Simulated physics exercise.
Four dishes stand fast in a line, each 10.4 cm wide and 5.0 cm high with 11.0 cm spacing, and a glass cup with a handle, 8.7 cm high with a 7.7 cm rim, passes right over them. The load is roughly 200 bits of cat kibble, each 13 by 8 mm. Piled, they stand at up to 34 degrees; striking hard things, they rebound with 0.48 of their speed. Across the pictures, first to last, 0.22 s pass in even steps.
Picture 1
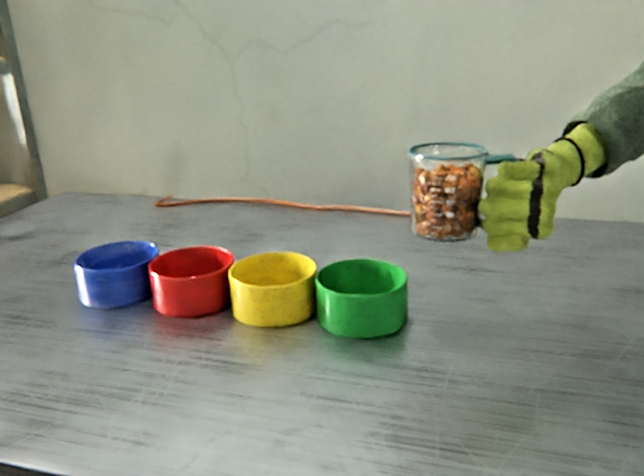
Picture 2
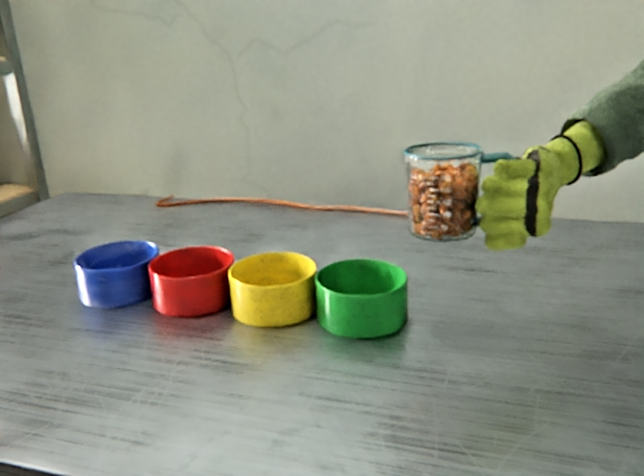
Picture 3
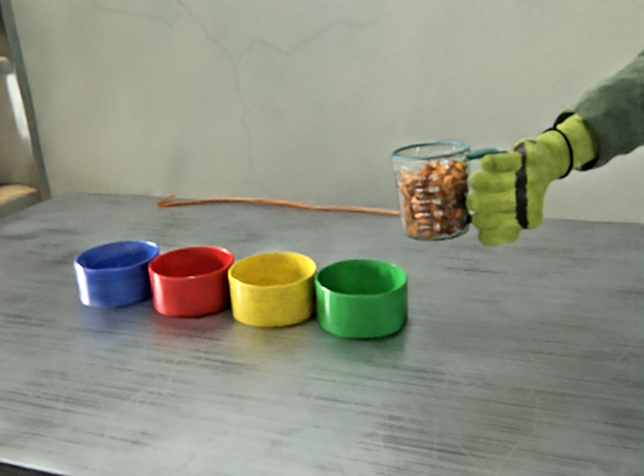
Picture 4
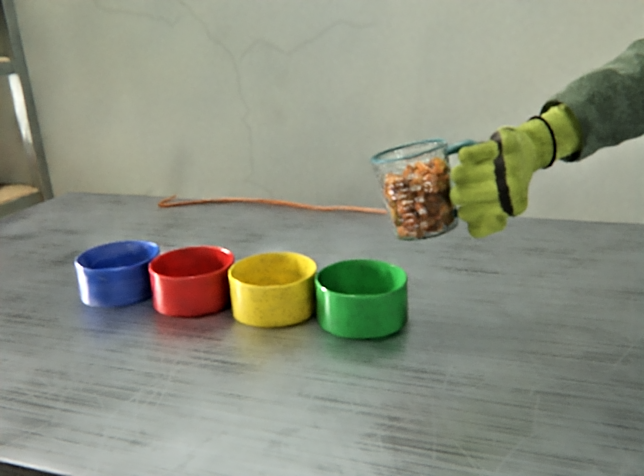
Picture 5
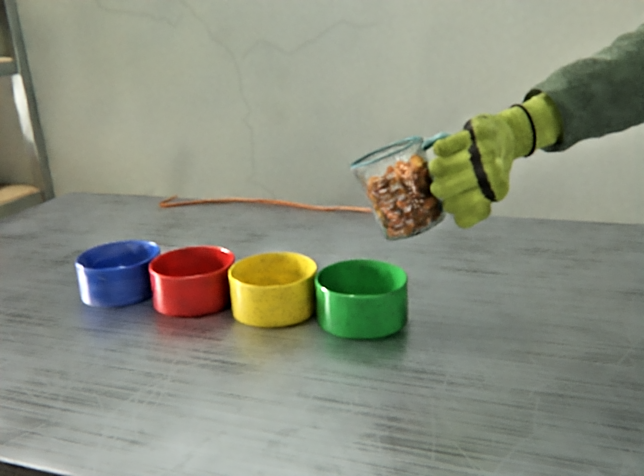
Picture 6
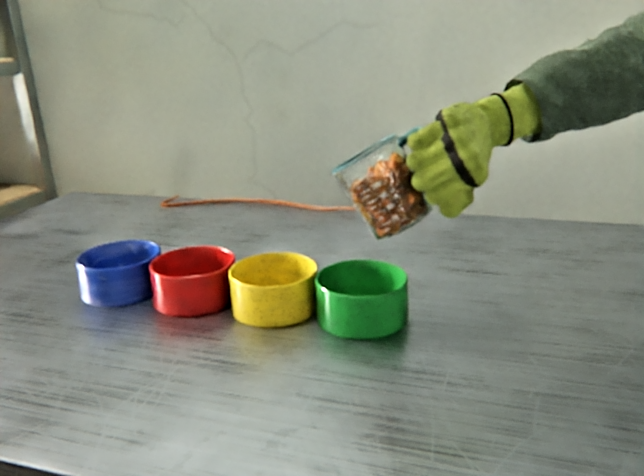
Green-gloved hand carrying a clear cup of brown kibble leftward while tilting it left, near four stationary coloured dishes on a grey table.
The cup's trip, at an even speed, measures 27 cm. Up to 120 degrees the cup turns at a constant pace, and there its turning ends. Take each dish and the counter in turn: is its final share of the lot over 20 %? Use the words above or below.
Red dish - above; blue dish - below; green dish - below; yellow dish - below; counter - below.
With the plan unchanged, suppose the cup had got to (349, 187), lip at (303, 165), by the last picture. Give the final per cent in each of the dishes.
It'd finish with red at 90, blue at 10, green at 0 and yellow at 0.
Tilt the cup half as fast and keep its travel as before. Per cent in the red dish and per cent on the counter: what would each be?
Red 100; counter 0.
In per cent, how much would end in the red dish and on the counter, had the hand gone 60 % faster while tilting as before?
Result - red dish: 80; counter: 10.
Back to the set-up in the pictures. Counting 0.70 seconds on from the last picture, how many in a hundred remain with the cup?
Roughly 5 per cent.
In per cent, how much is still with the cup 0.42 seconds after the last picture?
I reckon around 90 per cent.
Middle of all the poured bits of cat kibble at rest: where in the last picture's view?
Somewhere near (187, 282) in the last picture.
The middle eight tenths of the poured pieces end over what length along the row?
That stretch measures near 6 centimetres.
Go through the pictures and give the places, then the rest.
The first picture shows cup at (446, 191), tilt 0 degrees, lip at (410, 150), moved 0.0 cm; middle of the pieces at (443, 197); green dish at (361, 277); yellow dish at (273, 269); red dish at (192, 262); blue dish at (117, 255).
The second picture shows cup at (443, 191), tilt 2 degrees, lip at (406, 151), moved 0.3 cm; middle of the pieces at (440, 197).
The third picture shows cup at (433, 191), tilt 6 degrees, lip at (393, 153), moved 1.3 cm; middle of the pieces at (431, 196).
The fourth picture shows cup at (417, 190), tilt 14 degrees, lip at (373, 158), moved 3.0 cm; middle of the pieces at (416, 196).
The fifth picture shows cup at (401, 190), tilt 22 degrees, lip at (353, 164), moved 4.8 cm; middle of the pieces at (400, 195).
The sixth picture shows cup at (384, 189), tilt 30 degrees, lip at (335, 171), moved 6.6 cm; middle of the pieces at (384, 195); green dish at (361, 277); yellow dish at (273, 269); red dish at (193, 261); blue dish at (119, 254).
Then, 0.25 s after the last picture, tilt 77 degrees; cup holds 100 %.
Then, 0.42 s after the last picture, tilt 109 degrees; cup holds 90 %, red 5 %.
Then, 0.70 s after the last picture, tilt 120 degrees; cup holds 5 %, red 85 %, blue 5 %.
In the end, red 90 %, blue 5 %, green 0 %, yellow 0 %, counter 5 %.
